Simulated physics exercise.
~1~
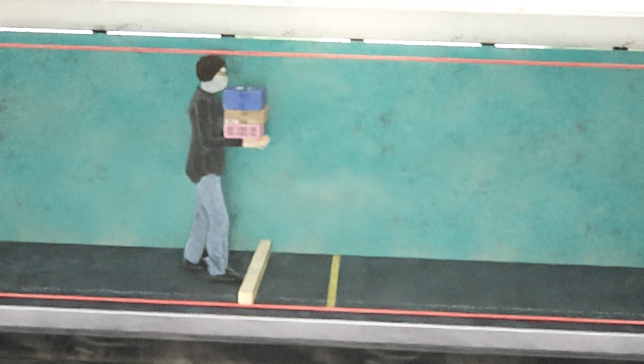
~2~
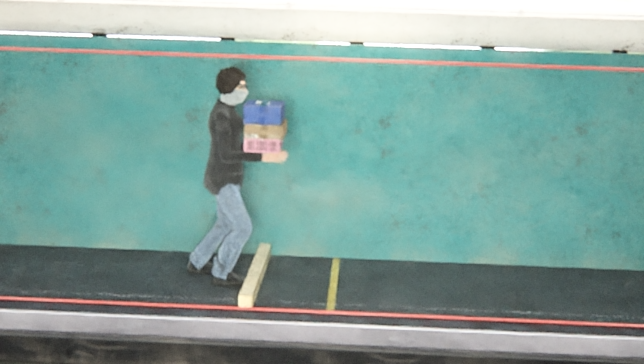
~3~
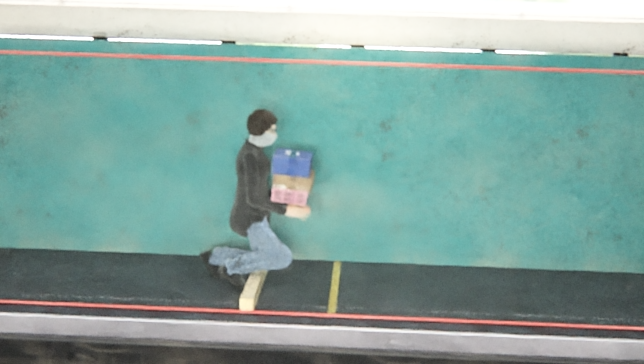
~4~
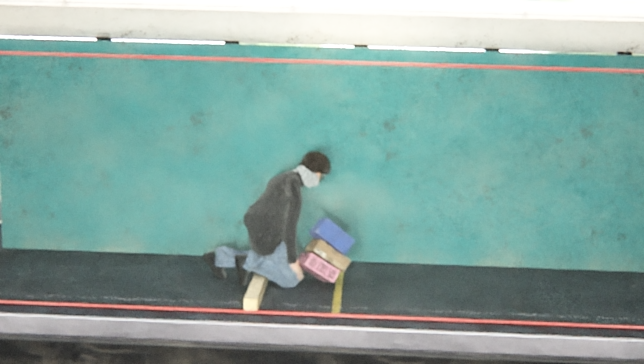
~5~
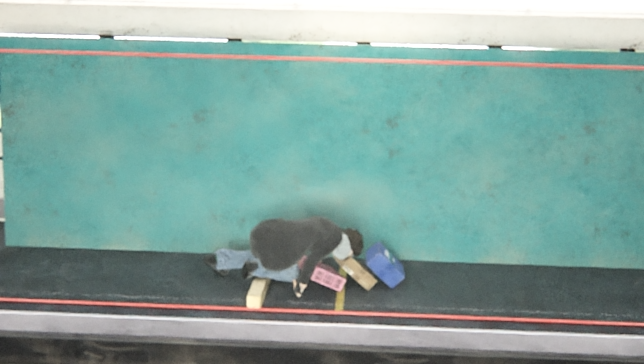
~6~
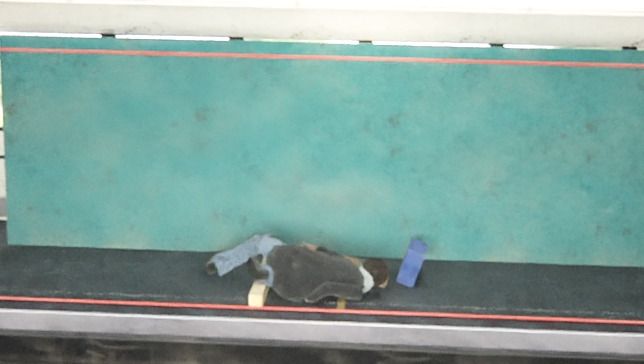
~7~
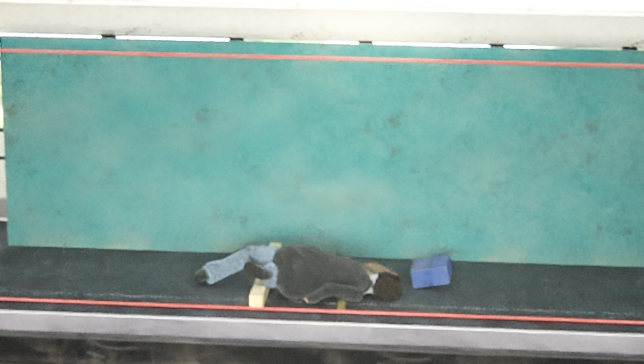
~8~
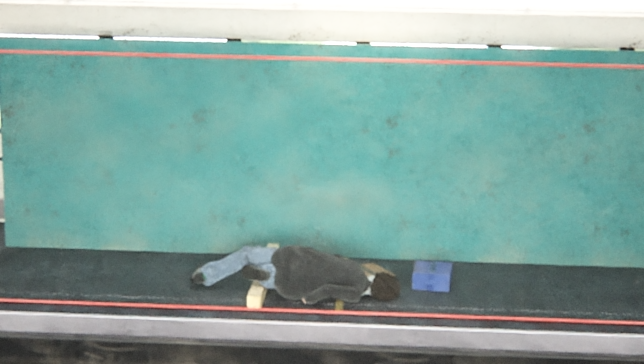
We see a masked porter holding a stack of blue, brown and pink boxes sink to his knees at a low rail and topple forward over it, the boxes spilling ahead. He ends face down, head past the yellow line, the blue box lying farthest right.
